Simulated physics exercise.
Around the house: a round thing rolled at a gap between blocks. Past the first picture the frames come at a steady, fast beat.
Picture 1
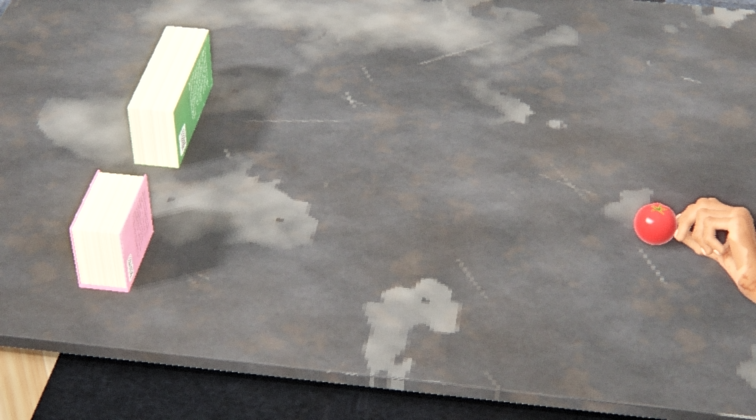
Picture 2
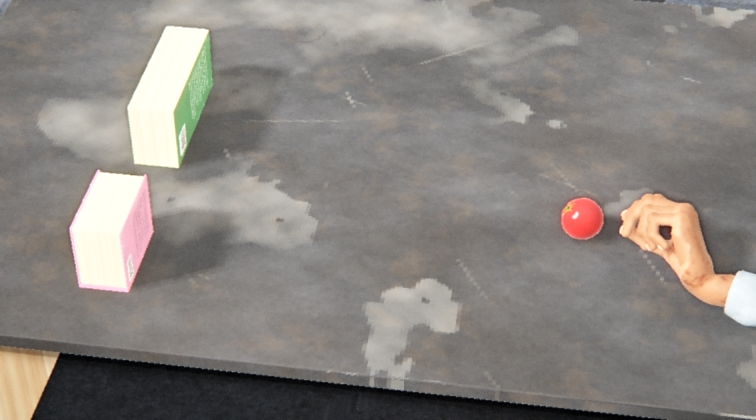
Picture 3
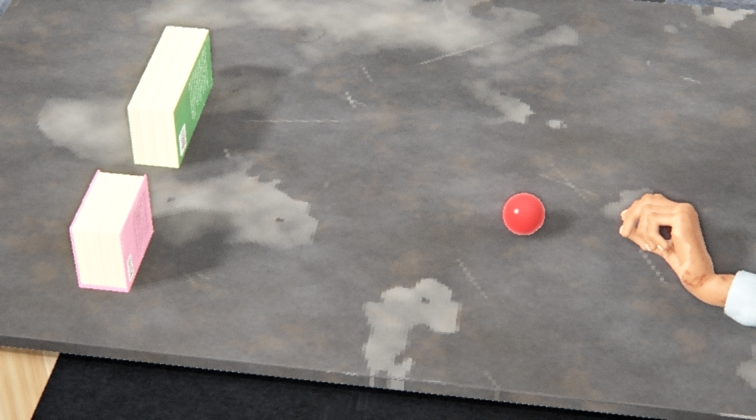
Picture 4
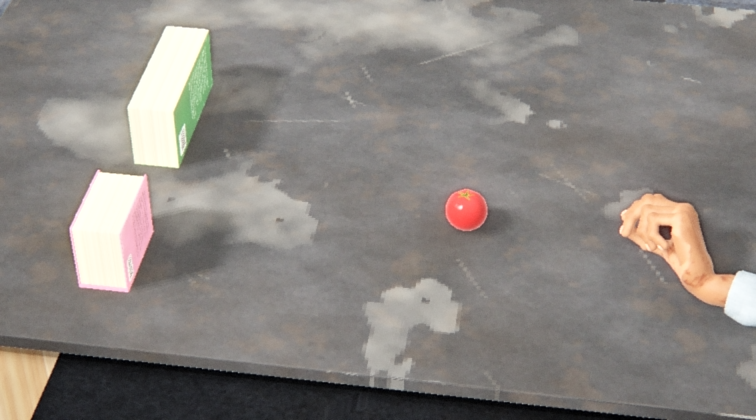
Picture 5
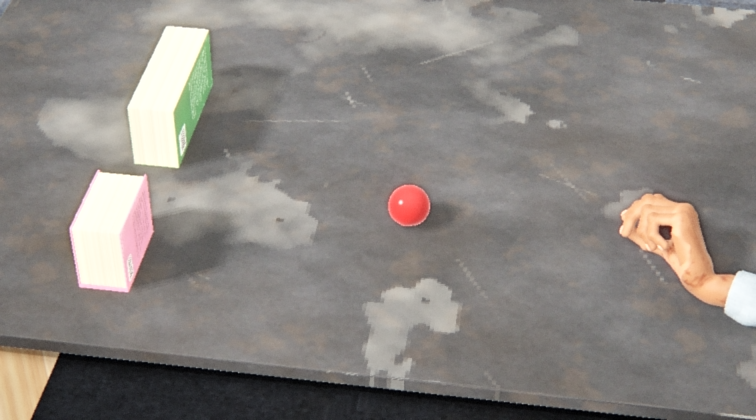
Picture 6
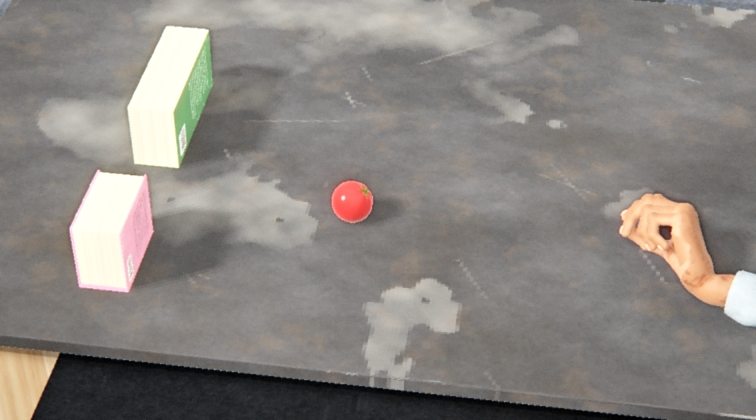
We see a hand at the right of a dark, stained surface release a red tomato, which rolls steadily leftward across the middle, while a green book and a pink book stand still at the left.
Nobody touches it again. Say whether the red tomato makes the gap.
The red tomato gets between the blocks.
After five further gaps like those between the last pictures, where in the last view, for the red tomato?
At about (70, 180).
Then, 0.62 s past the last view, red tomato heading on.
Finally, the red tomato rolls through.
